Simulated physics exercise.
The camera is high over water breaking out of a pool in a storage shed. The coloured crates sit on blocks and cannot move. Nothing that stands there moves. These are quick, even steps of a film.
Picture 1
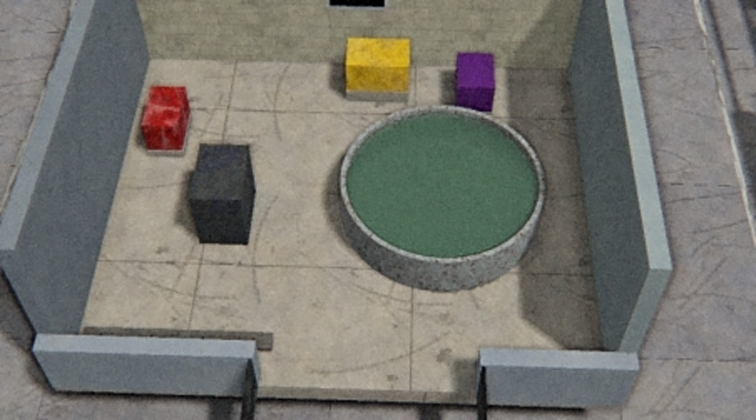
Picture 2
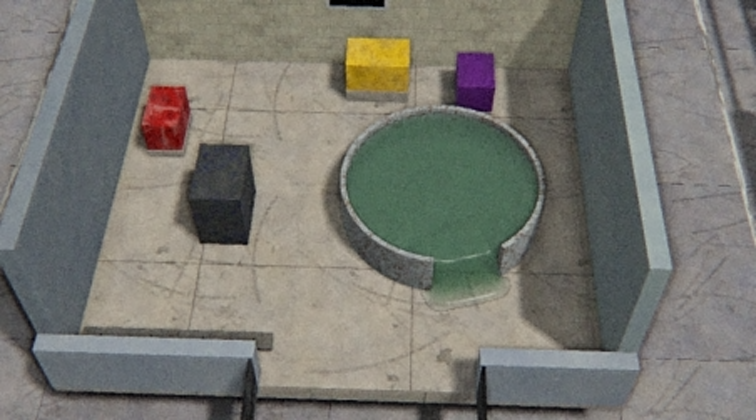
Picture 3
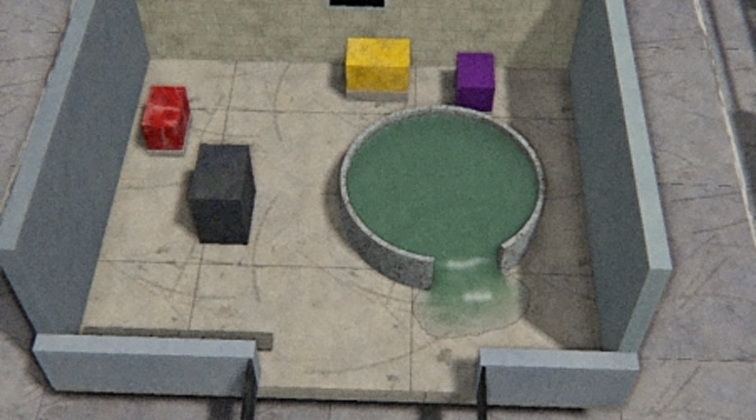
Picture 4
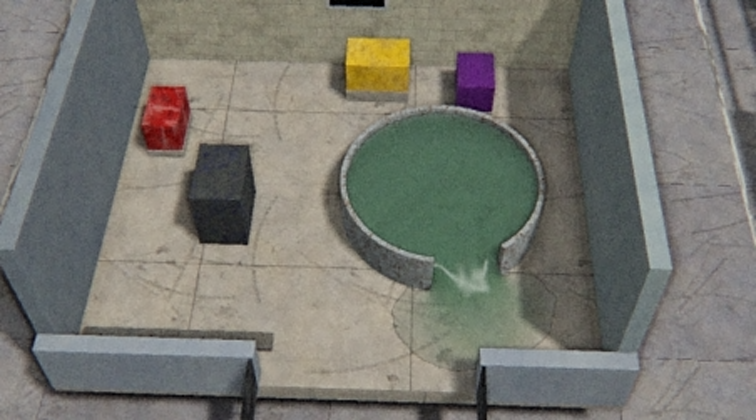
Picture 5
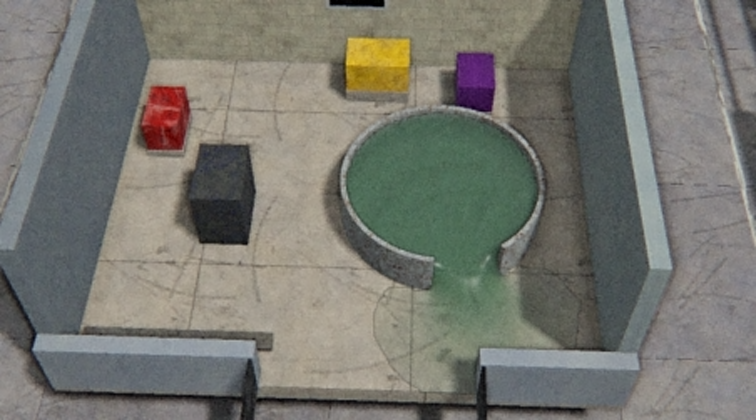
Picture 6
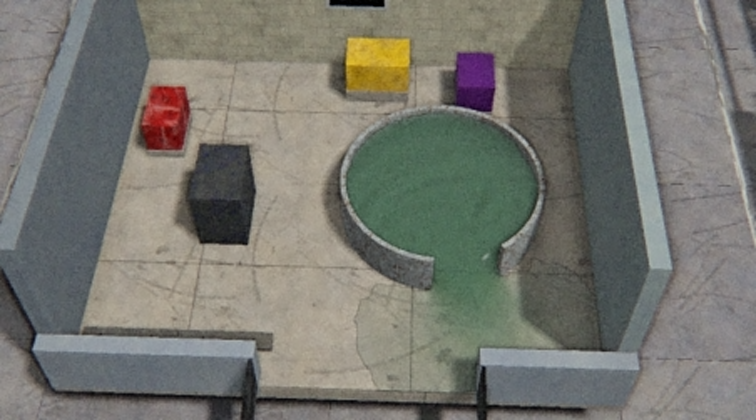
Green water sits still in a round stone pool beside red, yellow, purple and dark gray blocks, then pours through a gap that opens in the pool's near rim. It splashes onto the pale floor and spreads toward the low front walls, widening into a thin, wet sheet.
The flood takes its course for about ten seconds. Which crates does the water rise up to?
The yellow crate stays dry; the red crate stays dry; the purple crate gets wet.
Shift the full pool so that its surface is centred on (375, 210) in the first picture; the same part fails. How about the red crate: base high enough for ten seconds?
The red one stays dry.
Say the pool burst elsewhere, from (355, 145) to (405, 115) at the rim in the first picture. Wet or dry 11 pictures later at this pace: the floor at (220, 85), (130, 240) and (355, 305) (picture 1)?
One after the other: Covered, no water, not flooded.
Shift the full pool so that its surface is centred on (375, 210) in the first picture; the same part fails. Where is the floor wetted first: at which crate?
The purple-painted one.
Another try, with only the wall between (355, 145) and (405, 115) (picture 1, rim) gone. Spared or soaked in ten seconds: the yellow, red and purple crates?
In short: Yellow crate takes water, red crate is wetted, purple crate is topped.
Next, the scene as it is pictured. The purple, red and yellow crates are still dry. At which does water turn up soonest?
That is the purple crate.
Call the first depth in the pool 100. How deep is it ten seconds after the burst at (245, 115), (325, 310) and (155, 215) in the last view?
Roughly 6, 0 and 0 per cent, in turn.
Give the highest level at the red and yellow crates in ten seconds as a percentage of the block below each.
Near 40 and 50 in a hundred.
A moment on, water covers 15 % of the floor; the yellow crate not reached, the red crate not reached, the purple crate not reached.
Next, water covers 15 % of the floor; the yellow crate not reached, the red crate not reached, the purple crate not reached.
Then, water covers 25 % of the floor; the yellow crate not reached, the red crate not reached, the purple crate water round its plinth.
Later, water covers 35 % of the floor; the yellow crate water round its plinth, the red crate not reached, the purple crate water round its plinth.
In the end, water covers 65 % of the floor; the yellow crate stayed above the water, the red crate stayed above the water, the purple crate was topped.
